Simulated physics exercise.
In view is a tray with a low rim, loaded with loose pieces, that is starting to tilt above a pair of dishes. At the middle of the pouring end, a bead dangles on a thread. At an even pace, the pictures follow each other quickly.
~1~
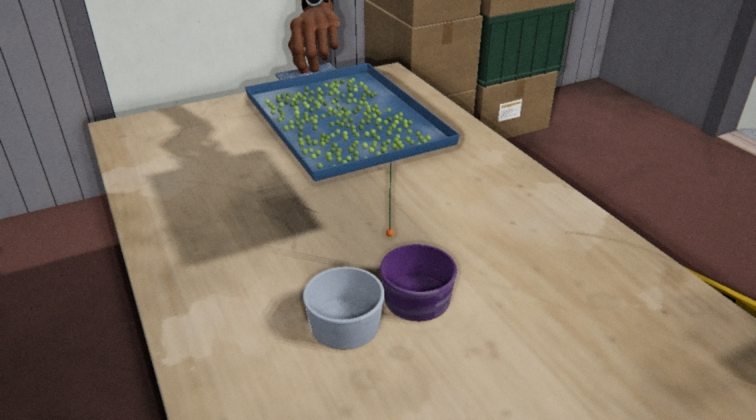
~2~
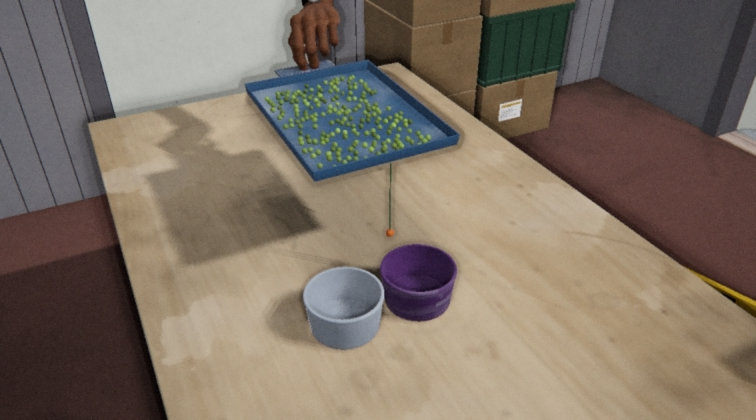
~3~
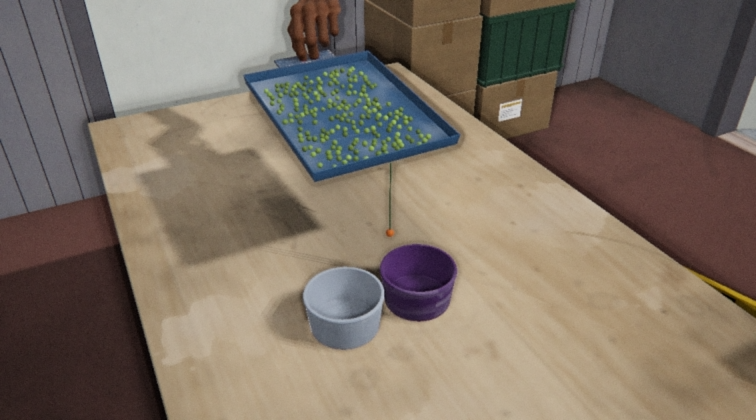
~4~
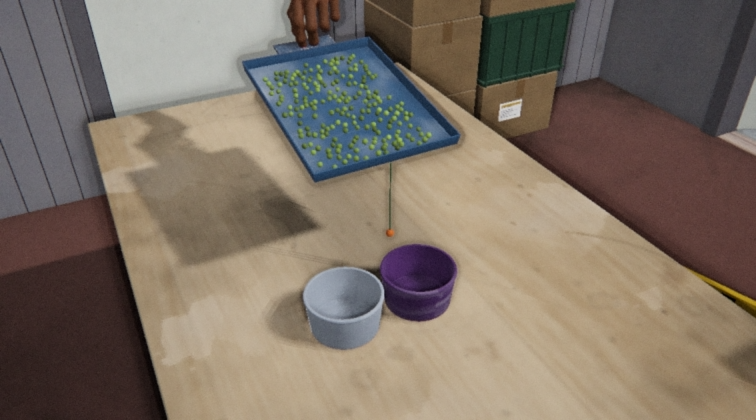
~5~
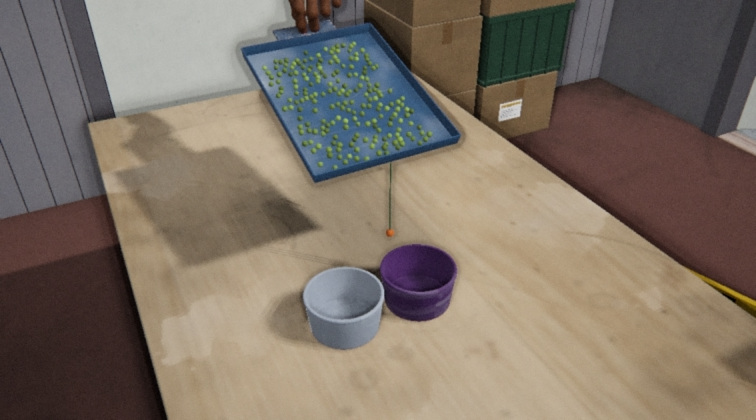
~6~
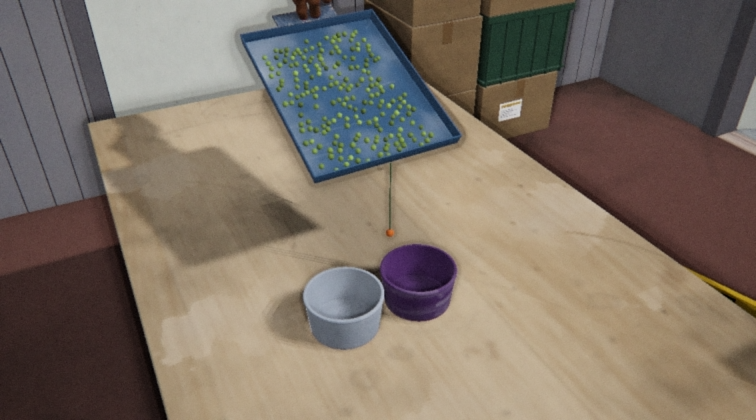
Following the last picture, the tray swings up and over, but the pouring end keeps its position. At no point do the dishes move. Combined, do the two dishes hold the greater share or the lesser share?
The greater share.
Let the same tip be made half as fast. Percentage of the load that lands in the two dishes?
I'd put it near 80 per cent.
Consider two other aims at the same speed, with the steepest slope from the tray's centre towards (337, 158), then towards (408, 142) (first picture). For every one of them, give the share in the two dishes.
That comes to 20 per cent the first time and 20 per cent the second.
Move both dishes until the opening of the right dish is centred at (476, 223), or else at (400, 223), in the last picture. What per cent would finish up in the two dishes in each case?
It would be near 20 per cent first and near 0 per cent second.
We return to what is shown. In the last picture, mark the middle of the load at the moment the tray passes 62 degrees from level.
Somewhere near pixel (372, 159).
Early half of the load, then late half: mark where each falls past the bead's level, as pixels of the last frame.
First roughly (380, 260), then roughly (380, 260).
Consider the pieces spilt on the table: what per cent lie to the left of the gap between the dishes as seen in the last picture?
Left share: Close to 50 %.
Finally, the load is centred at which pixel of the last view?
Roughly pixel (397, 304).
Just after the last frame, tray tipped steeply; the larger part on the tray; just a few in the left dish; just a few in the right dish; about a tenth in the air.
A moment on, tray tipped right over; the larger part on the tray; about a tenth in the left dish; about a tenth in the right dish; about a tenth outside both; just a few in the air.
Further on, tray tipped past a quarter turn; roughly a third in the left dish; roughly a third in the right dish; roughly a quarter outside both; just a few in the air.
When it is over, tray tipped past a quarter turn; roughly a third in the left dish; roughly a third in the right dish; roughly a quarter outside both.
